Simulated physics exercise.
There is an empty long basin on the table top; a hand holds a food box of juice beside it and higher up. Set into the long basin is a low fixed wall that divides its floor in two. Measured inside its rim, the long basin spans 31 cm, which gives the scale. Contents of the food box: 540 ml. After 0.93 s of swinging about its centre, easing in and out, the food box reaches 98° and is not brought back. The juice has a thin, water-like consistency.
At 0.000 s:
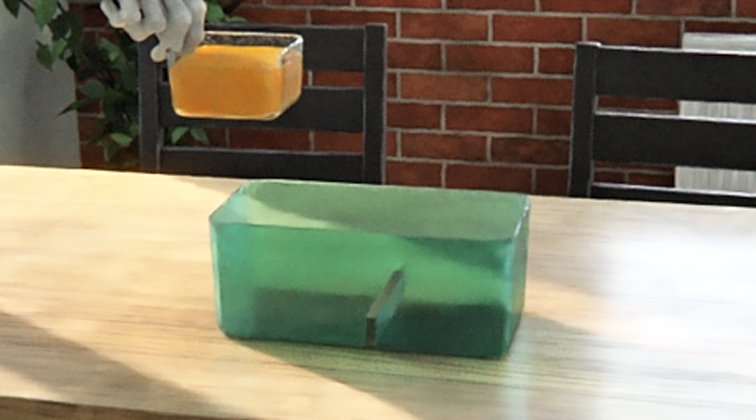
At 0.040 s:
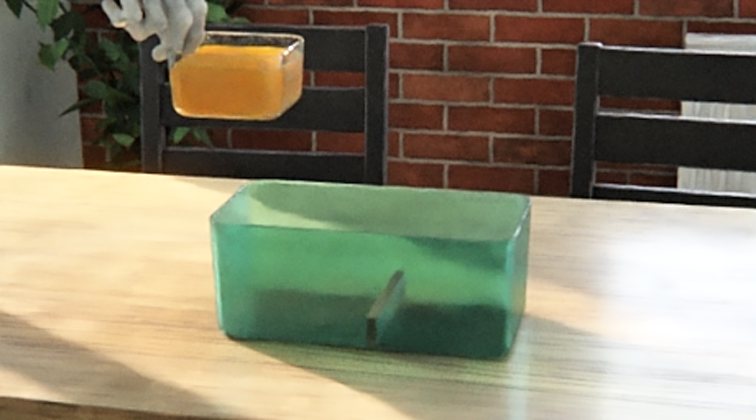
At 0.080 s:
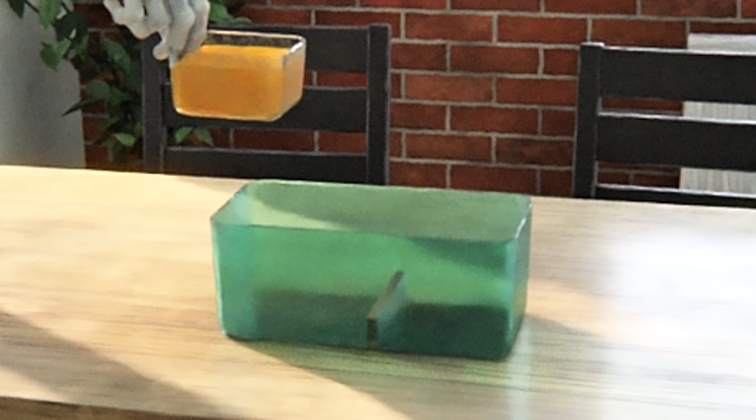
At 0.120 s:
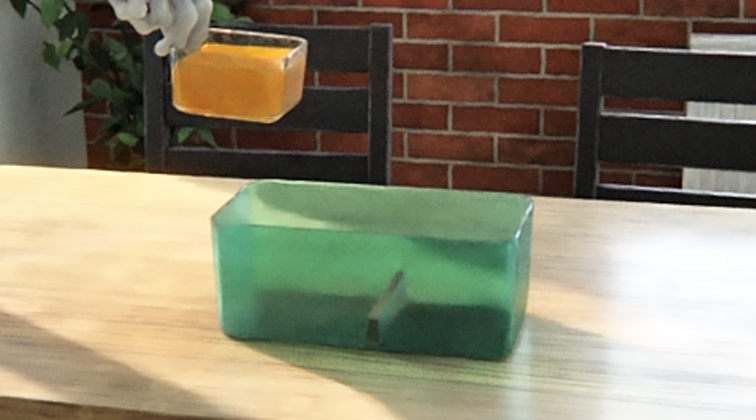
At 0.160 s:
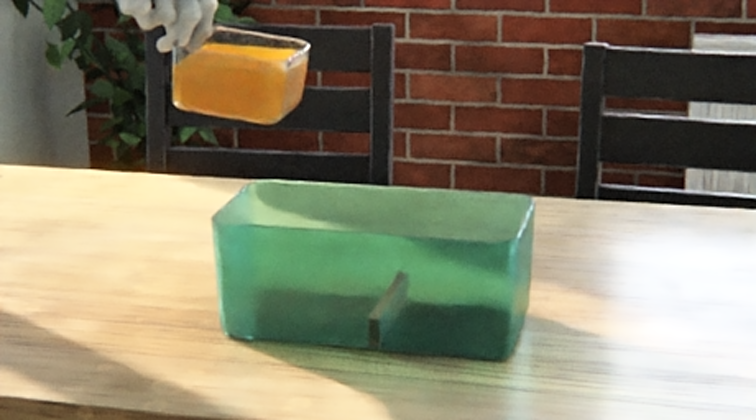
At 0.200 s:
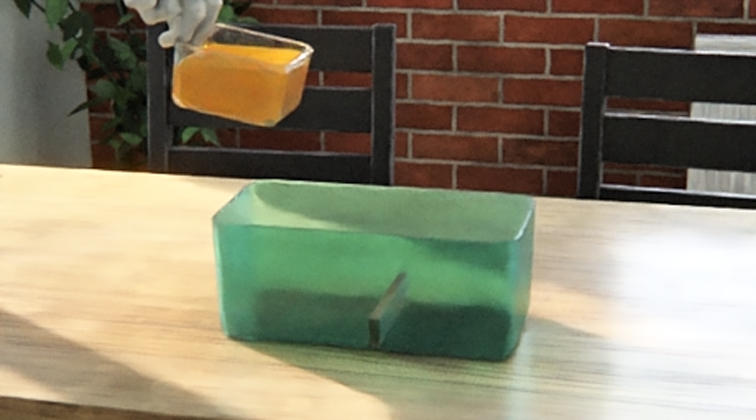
A gloved-looking hand held a clear box of orange juice above and to the left of an empty green basin on a wooden table, then slowly tilted it slightly to the right.
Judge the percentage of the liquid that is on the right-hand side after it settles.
My estimate is 22 %.
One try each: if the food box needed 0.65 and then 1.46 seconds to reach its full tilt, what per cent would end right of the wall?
I'd say 15 percent on the first go, 25 percent on the next.
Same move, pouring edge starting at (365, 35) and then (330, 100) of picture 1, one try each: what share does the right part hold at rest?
Try 1: 85 %; try 2: 55 %.
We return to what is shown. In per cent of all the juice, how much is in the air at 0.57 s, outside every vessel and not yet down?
Some 34 % is the figure.
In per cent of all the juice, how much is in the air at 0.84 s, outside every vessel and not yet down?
I'd put it at about 8 per cent of the liquid.
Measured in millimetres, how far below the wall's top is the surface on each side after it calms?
Left 12 mm, right 24 mm.
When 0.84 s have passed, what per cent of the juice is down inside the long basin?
Near 80 per cent of the total.
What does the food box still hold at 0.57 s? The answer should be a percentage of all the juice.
Close to 56 in a hundred.
By 0.57 s the tilt is 66° and 55 per cent is still to pour, 10 is left of the wall and 0 right of it.
By 0.84 s the tilt is 96° and 11 per cent is still to pour, 65 is left of the wall and 16 right of it.
By 1.12 s the tilt is 98° and 1 per cent is still to pour, 79 is left of the wall and 17 right of it.
By 1.43 s the tilt is 98° and 0 per cent is still to pour, 77 is left of the wall and 22 right of it.
At rest 77 per cent lies left of the wall, 22 right of it and 1 outside.
